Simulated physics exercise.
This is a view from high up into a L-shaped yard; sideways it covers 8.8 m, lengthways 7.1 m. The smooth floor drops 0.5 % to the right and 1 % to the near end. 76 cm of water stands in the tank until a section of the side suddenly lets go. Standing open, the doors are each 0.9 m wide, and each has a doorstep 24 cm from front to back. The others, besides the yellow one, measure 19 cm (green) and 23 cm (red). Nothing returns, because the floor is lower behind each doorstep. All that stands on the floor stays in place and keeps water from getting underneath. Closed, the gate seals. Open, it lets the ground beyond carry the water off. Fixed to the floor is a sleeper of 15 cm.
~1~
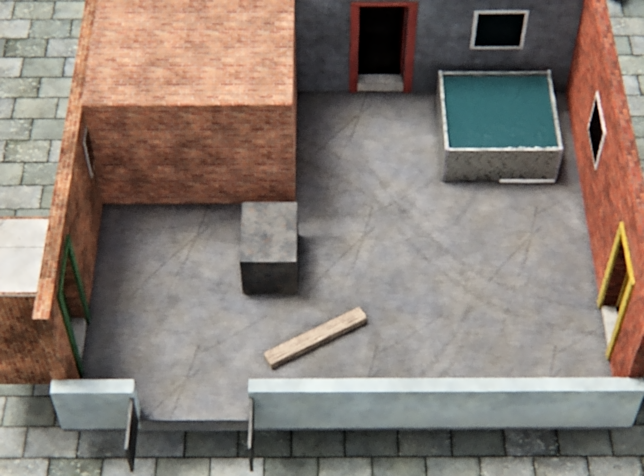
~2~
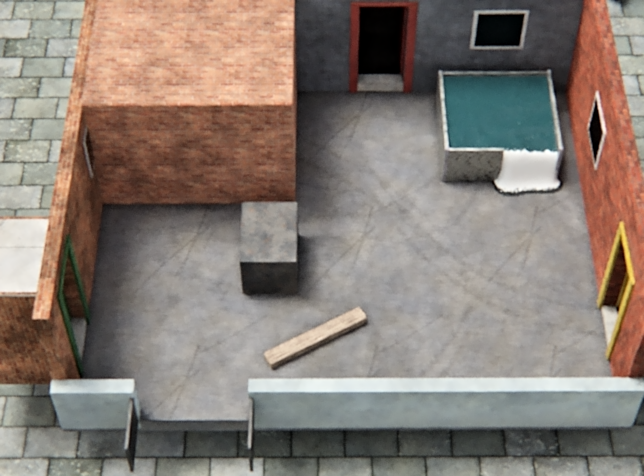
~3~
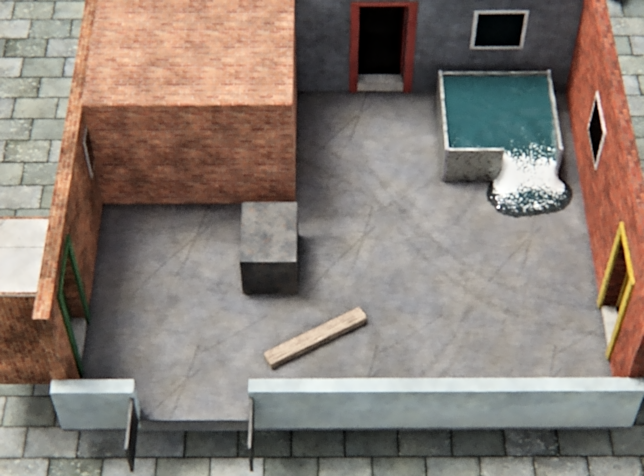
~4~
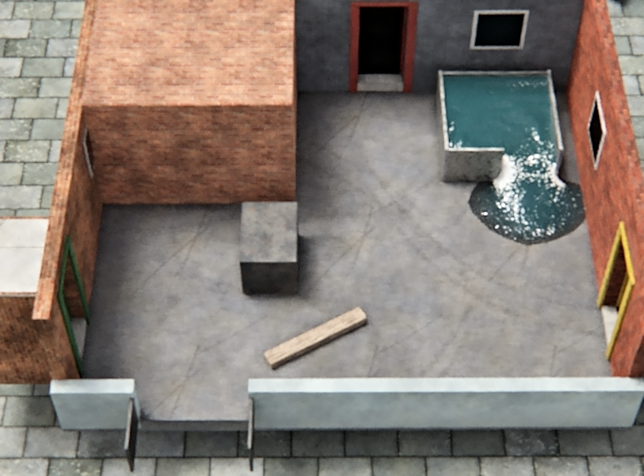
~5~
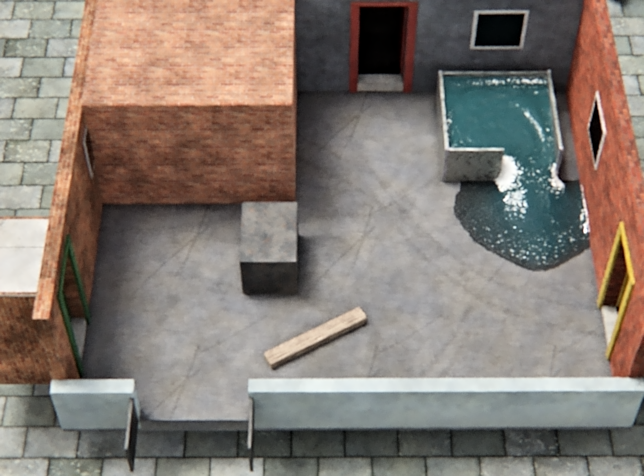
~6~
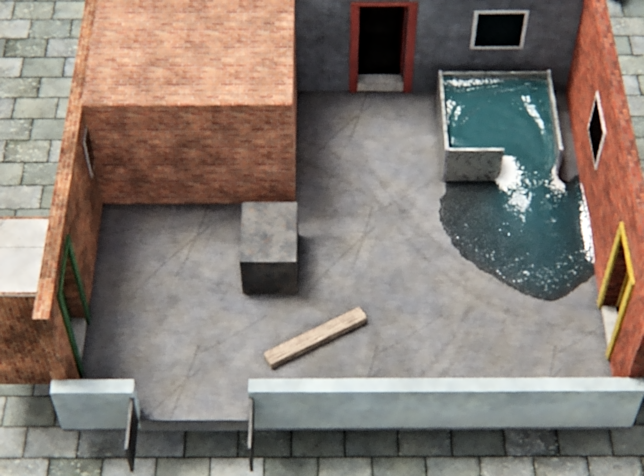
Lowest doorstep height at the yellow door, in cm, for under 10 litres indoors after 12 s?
I would say 17 cm.
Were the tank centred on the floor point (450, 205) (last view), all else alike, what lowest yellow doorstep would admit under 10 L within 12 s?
Roughly 21 centimetres.
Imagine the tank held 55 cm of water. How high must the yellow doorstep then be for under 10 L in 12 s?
Then around 11.5 centimetres.
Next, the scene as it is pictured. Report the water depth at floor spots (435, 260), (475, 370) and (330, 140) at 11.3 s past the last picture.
About 4, 10 and 2 cm.
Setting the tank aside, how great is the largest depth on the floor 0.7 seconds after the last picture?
42 cm.
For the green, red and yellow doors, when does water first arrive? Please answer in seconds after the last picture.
It gets to green at 4.5 s, to red at 10.5 s, and to yellow at 0.3 s.
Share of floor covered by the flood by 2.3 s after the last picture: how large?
35 %.
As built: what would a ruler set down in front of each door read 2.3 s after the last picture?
Depths, in cm - green: 0, red: 0, yellow: 10.
Then, 0.7 s after the last picture water covers 25 % of the floor, deepest (42 cm) near (534, 185); 13 cm at the yellow door, 0 litres in over its 10 cm doorstep.
Then, 2.3 s after the last picture water covers 35 % of the floor, deepest (38 cm) near (597, 406); 10 cm at the yellow door, 4 litres in over its 10 cm doorstep.
Then, 11.3 s after the last picture water covers 95 % of the floor, deepest (12 cm) near (454, 406); 8 cm at the yellow door, 72 litres in over its 10 cm doorstep.
At the yellow door as built, the water peaked near 17 cm, 5.1 s after the last picture.
Run again over the same 12 s with other heights there, 27 litres in over 13.5 cm, 5 litres over 18.5 cm. The limit of 10 litres is kept from about 17 cm up.
